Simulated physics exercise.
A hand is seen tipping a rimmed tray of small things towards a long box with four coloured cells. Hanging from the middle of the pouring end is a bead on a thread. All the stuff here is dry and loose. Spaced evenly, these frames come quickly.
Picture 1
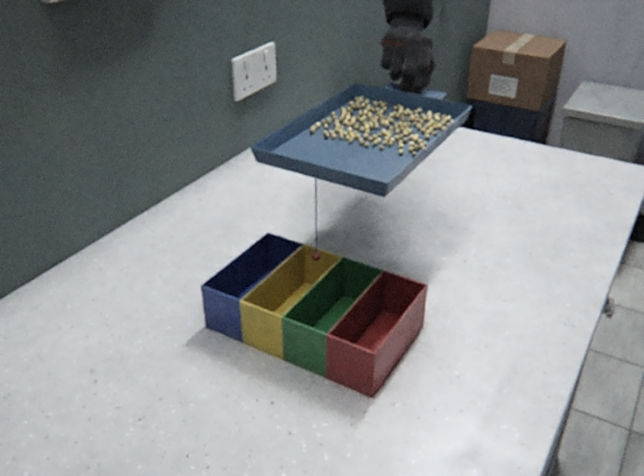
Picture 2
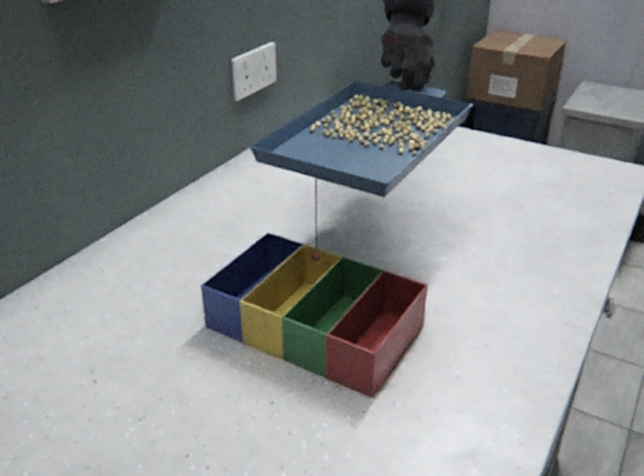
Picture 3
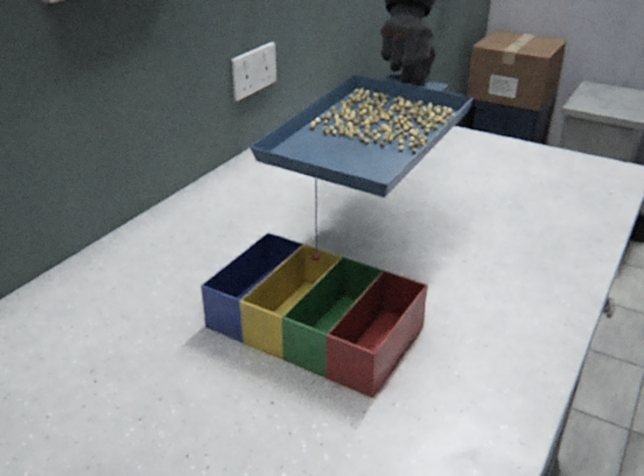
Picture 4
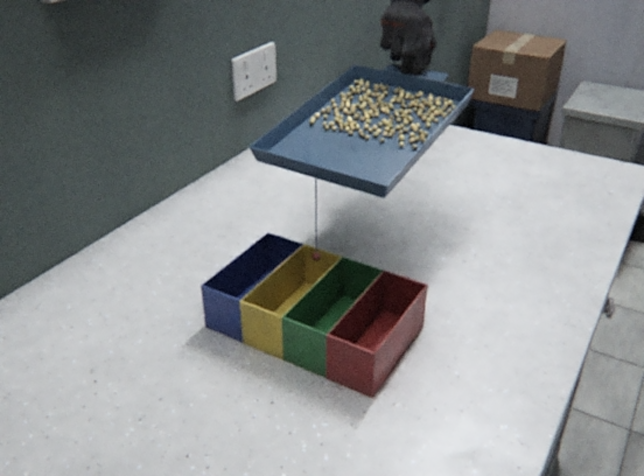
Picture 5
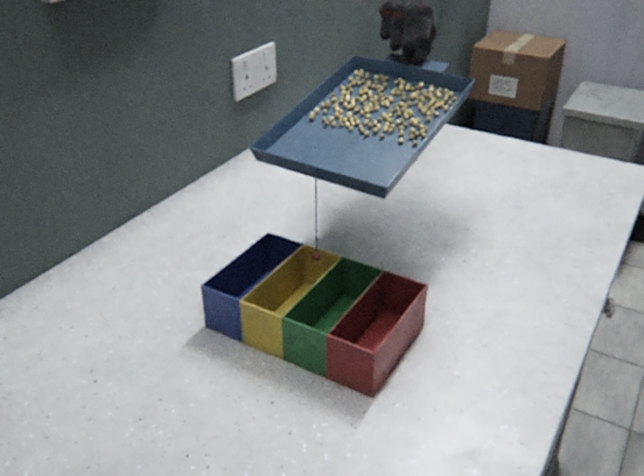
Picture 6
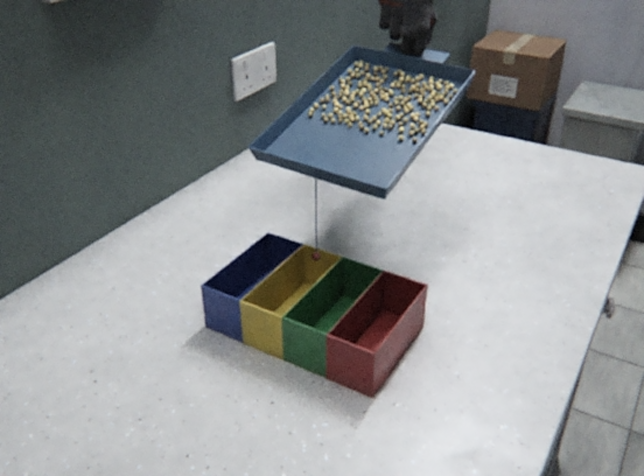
We see a dark hand behind a blue tray of soya beans gradually raising its far end, tilting it slightly towards the near edge, above a box with blue, yellow, green and red cells, while the beans keep their place.
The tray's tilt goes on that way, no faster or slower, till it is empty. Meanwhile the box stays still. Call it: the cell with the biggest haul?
The green compartment.
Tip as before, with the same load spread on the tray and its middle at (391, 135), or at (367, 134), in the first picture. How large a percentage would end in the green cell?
Around 50 percent the first time and around 40 percent the second time.
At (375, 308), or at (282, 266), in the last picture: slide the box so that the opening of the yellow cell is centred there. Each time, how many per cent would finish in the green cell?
You'd get near 0 per cent and afterwards near 40 per cent.
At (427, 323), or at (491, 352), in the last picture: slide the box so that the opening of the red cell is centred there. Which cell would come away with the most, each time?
Try 1 - the cell in yellow. Try 2 - that blue cell.
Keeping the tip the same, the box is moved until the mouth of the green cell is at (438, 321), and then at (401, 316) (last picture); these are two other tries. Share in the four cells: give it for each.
About 70% and about 90%.
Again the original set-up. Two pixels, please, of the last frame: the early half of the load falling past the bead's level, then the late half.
First roughly (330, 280), then roughly (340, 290).
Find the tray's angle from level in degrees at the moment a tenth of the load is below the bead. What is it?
Roughly 95°.
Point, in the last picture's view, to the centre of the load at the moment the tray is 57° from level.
Its middle sits at about pixel (344, 177).
Soon after the last picture, tray tipped steeply; nearly all on the tray; a stray few in the red cell; a stray few in the green cell; a stray few in the yellow cell; a stray few falling or outside the box.
A little later, tray tipped right over; most on the tray; a small part in the red cell; a stray few in the green cell; a stray few in the yellow cell; a small part falling or outside the box.
Later still, tray tipped past a quarter turn; about half in the green cell; about a quarter in the red cell; about a quarter in the yellow cell; a stray few in the blue cell; a stray few falling or outside the box.
At rest, tray tipped past a quarter turn; about half in the green cell; about a quarter in the red cell; about a quarter in the yellow cell; a stray few in the blue cell; a stray few outside the box.
